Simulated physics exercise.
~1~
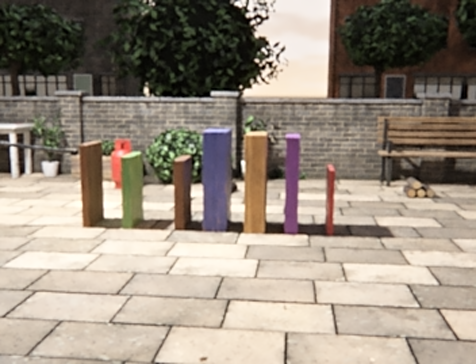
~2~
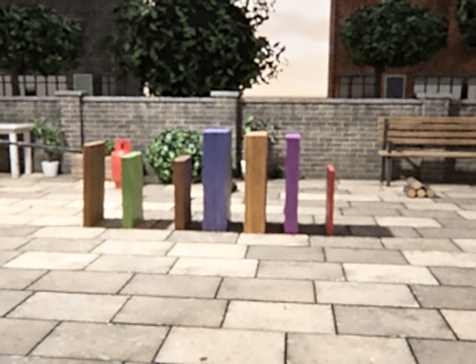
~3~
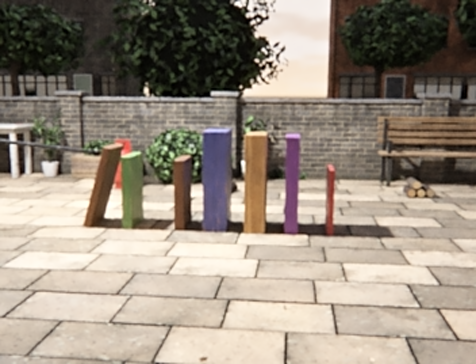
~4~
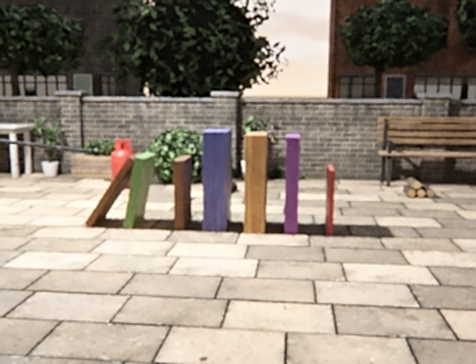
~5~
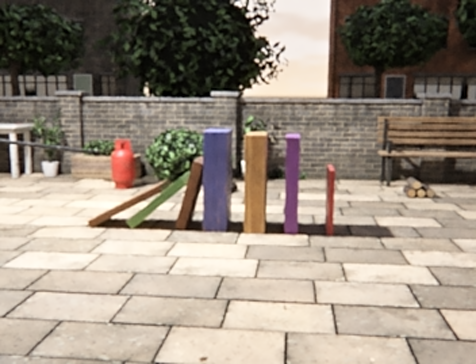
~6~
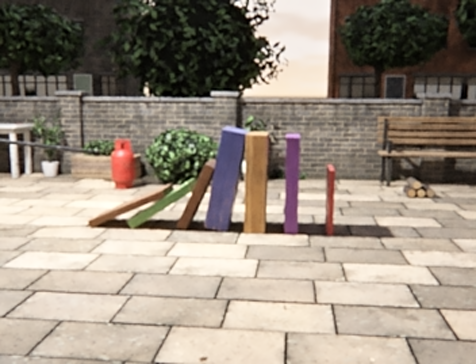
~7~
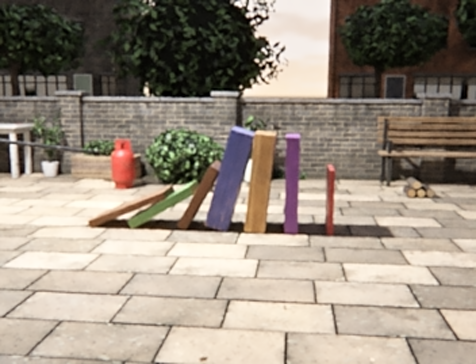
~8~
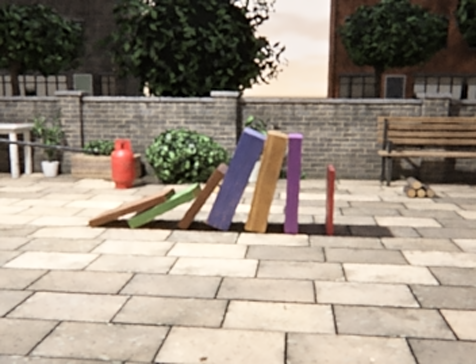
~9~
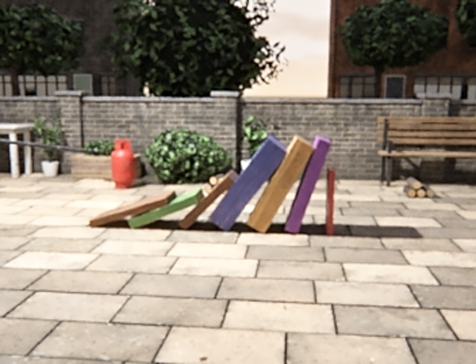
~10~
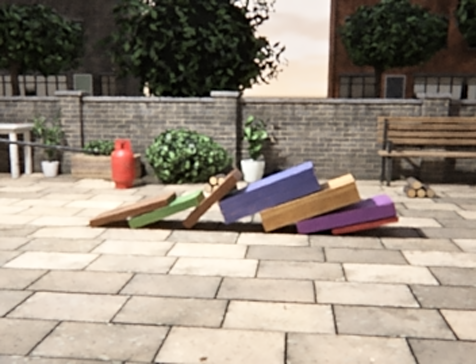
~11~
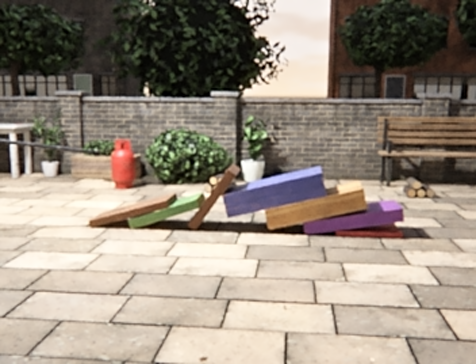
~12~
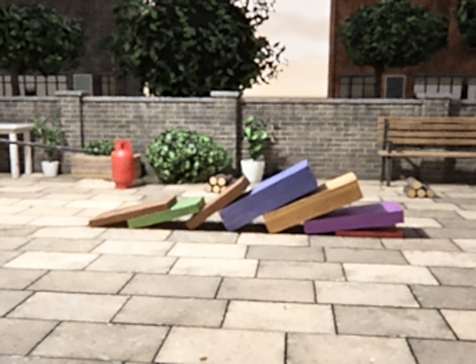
Seven upright coloured boards toppling rightward one after another on a paved yard, ending in an overlapping row with none standing.
